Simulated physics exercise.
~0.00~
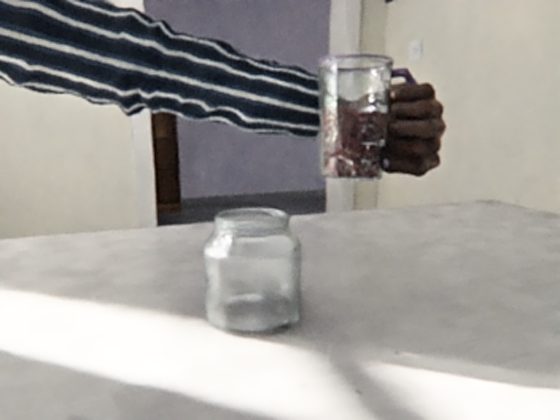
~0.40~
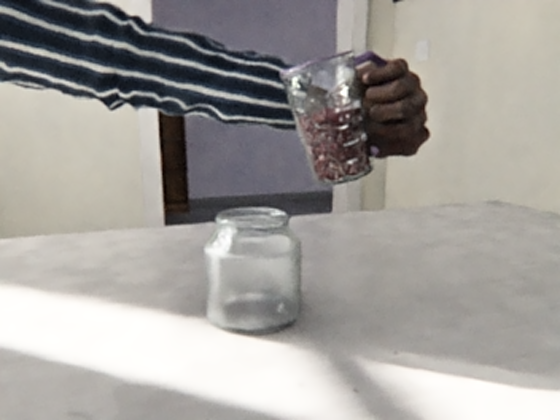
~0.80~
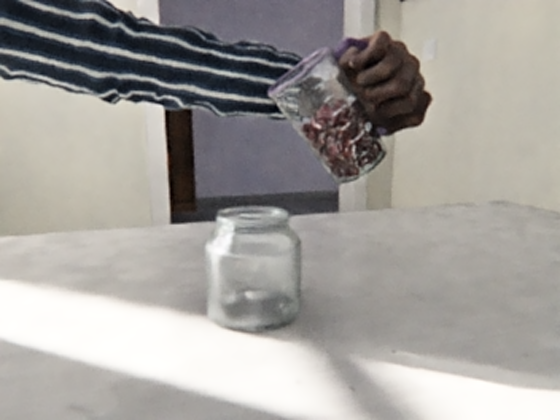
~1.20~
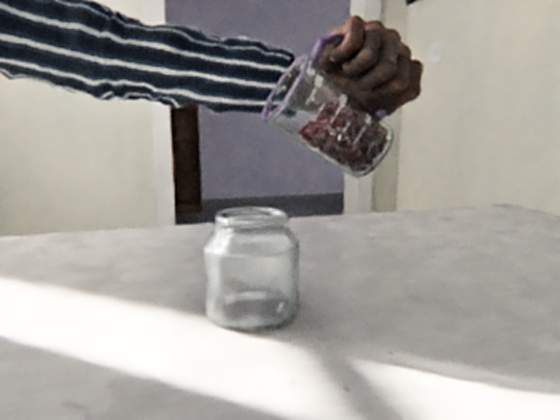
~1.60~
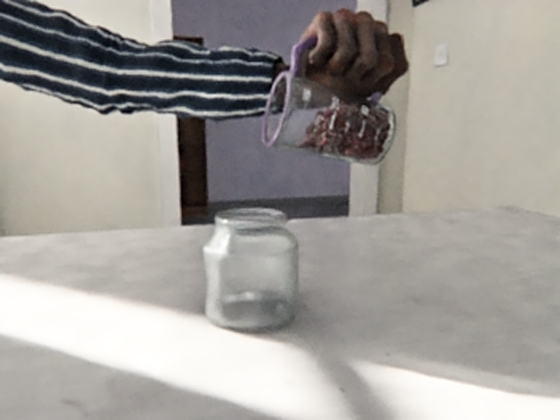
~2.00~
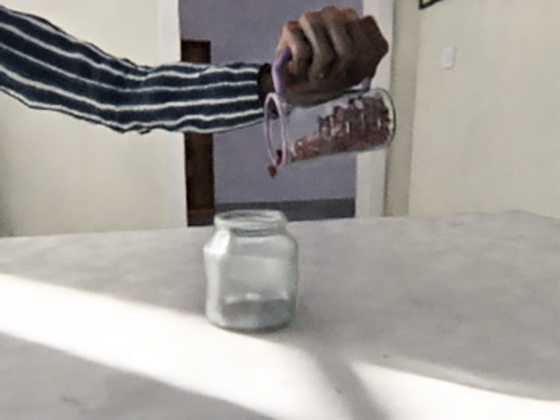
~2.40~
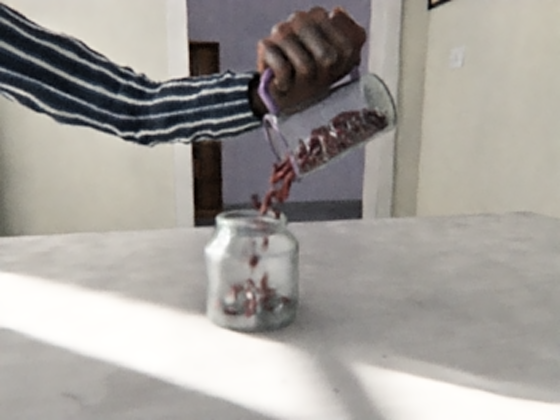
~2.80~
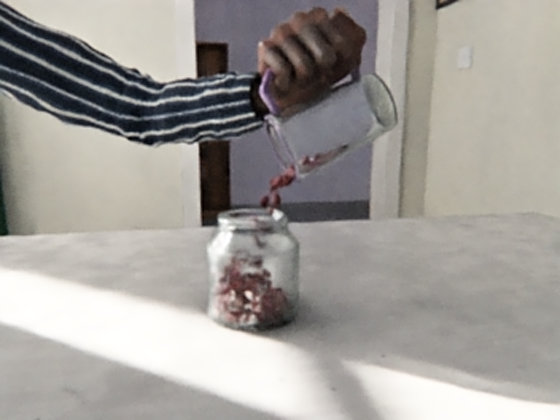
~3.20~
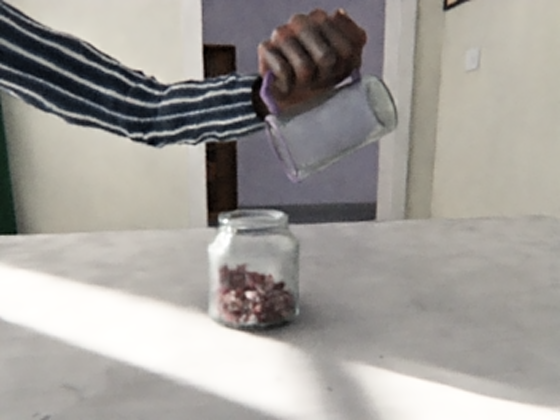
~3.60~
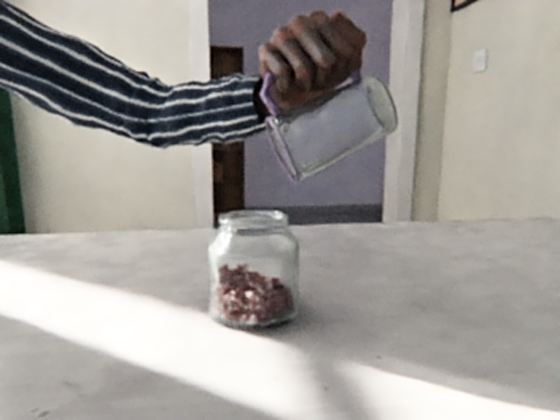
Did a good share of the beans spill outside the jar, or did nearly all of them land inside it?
Nearly all of the beans landed inside the jar, with hardly any left in the cup or spilled on the table.
